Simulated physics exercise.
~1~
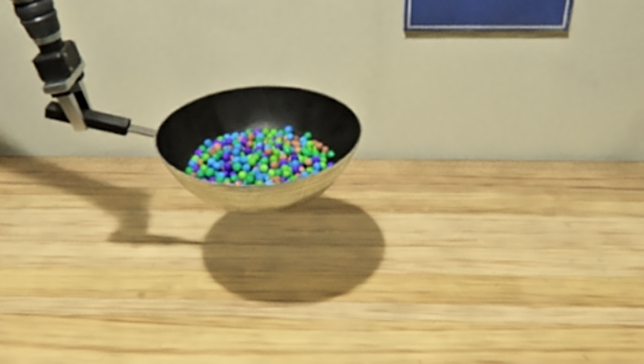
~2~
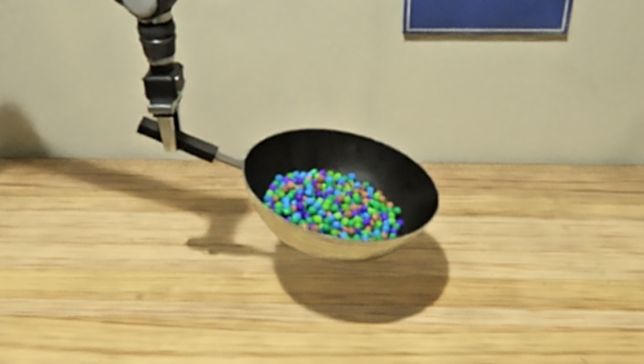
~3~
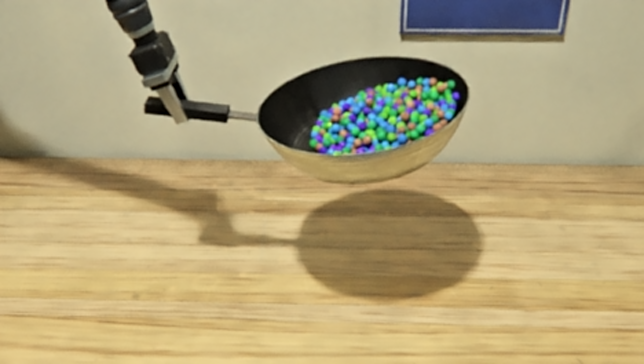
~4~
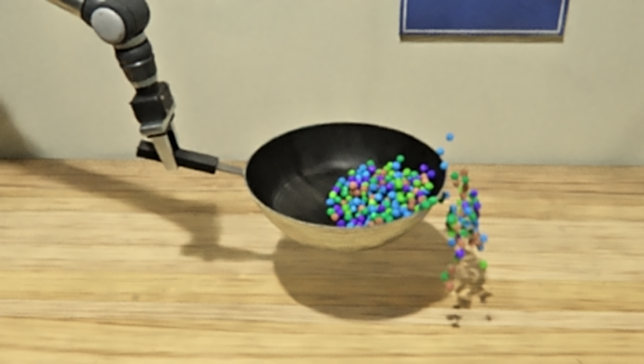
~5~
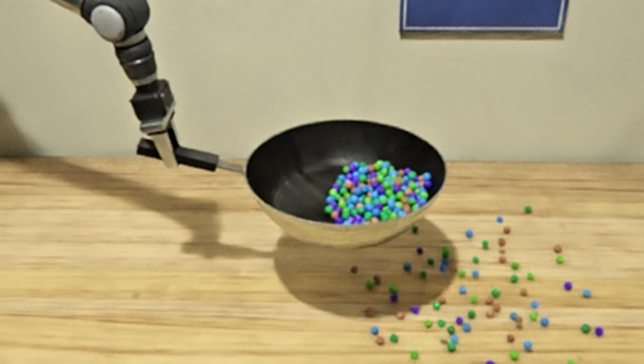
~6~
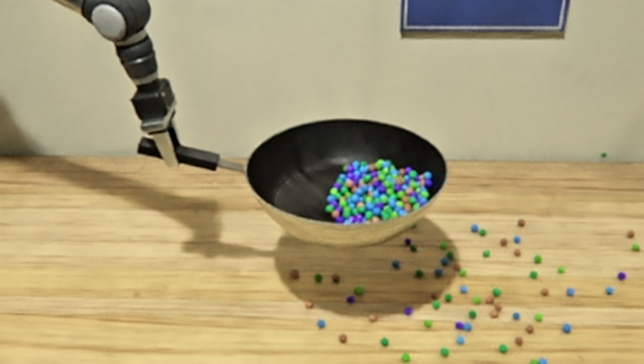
On a wooden table, a robot arm swinging a black pan of colourful balls rightward, spilling some over the rim and stopping.
